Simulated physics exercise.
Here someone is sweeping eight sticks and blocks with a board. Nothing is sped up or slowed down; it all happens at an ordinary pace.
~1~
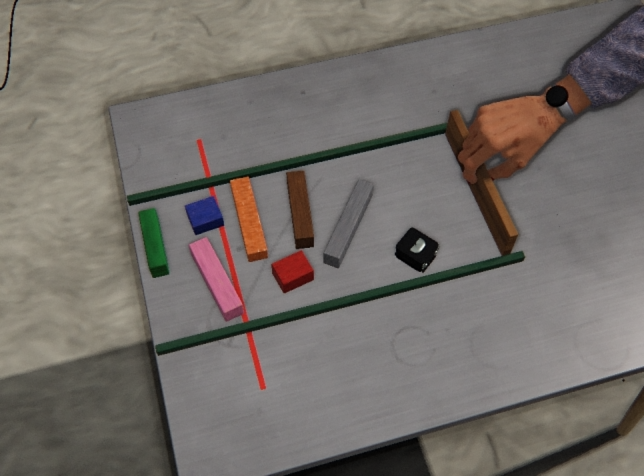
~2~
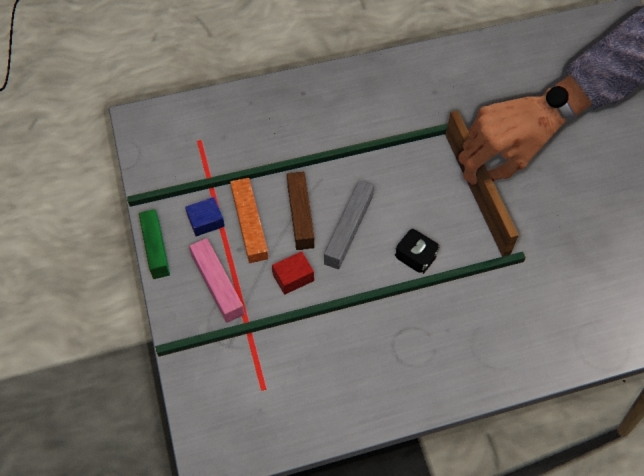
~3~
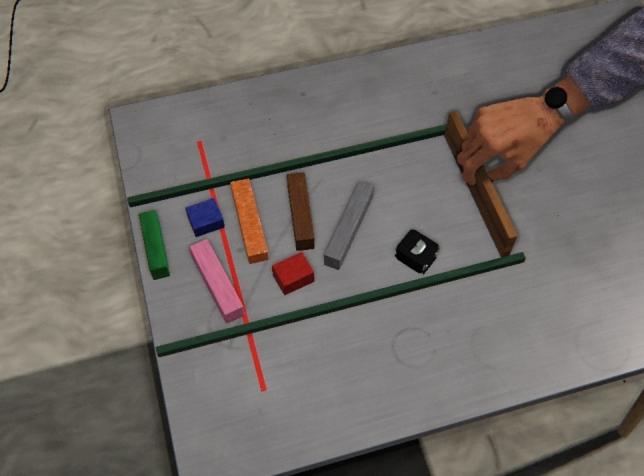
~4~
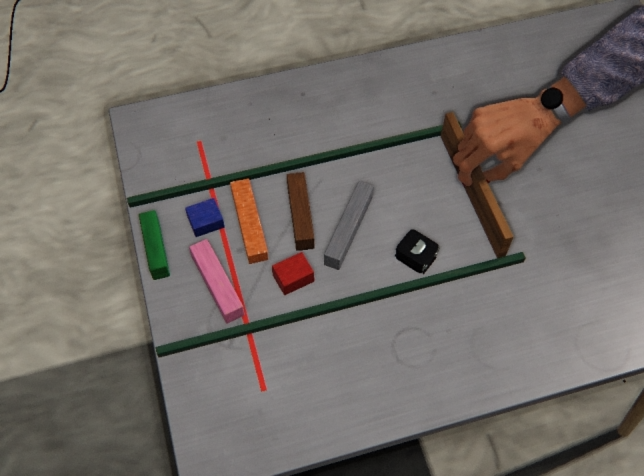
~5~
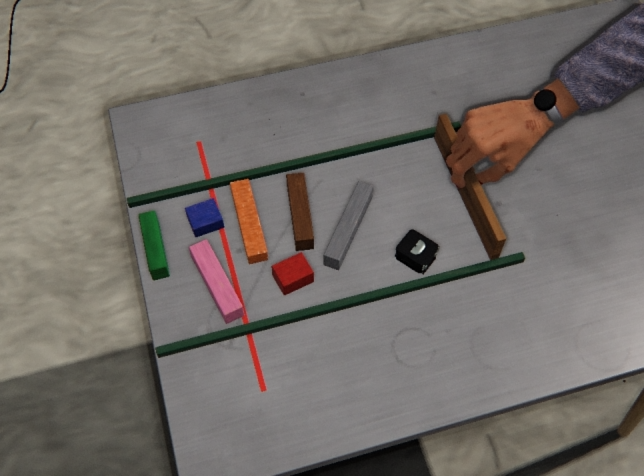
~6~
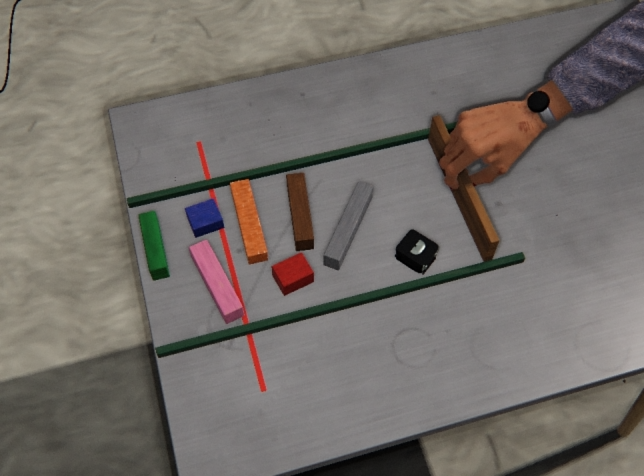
A wooden board, held by a hand, slides slightly left toward the still sticks and blocks.
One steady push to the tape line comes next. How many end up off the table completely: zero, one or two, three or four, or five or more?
One or two.
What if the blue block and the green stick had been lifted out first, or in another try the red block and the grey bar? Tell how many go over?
The first removal gives 1, the second gives 0.
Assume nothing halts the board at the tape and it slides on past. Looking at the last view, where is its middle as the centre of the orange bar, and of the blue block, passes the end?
The middle is at (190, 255) when it's the orange bar, and at (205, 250) when it's the blue block.
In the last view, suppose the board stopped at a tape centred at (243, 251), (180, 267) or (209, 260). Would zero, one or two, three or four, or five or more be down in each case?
Per place, in order: None; five or more; one or two.
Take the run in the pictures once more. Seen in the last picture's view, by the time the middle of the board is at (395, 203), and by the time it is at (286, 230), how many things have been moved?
At the one place 1, at the other 7.
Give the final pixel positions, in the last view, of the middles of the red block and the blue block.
I'd put one close to (167, 300) and the other close to (150, 216).
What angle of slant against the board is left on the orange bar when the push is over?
Out of line by around 25°.
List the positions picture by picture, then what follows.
The first picture shows green stick (154, 243); pink bar (216, 279); blue block (205, 216); board (479, 181); tape (228, 253).
The second picture shows pink bar (216, 280); black case (416, 252).
The third picture shows blue block (205, 217); board (478, 183).
The fourth picture shows green stick (154, 245); brown bar (300, 211).
The fifth picture shows pink bar (216, 281); red block (293, 274).
The sixth picture shows green stick (154, 245); pink bar (216, 281); blue block (205, 218); board (462, 187); tape (228, 255).
Soon after, none off yet; green stick at rest near (154, 245); pink bar at rest near (216, 281); blue block at rest near (205, 218).
Then, none off yet; green stick at rest near (153, 246); pink bar moved a little near (175, 286); blue block moved about its own width near (183, 214).
At rest, the number that fall off is one or two; fallen, pink bar and green stick.
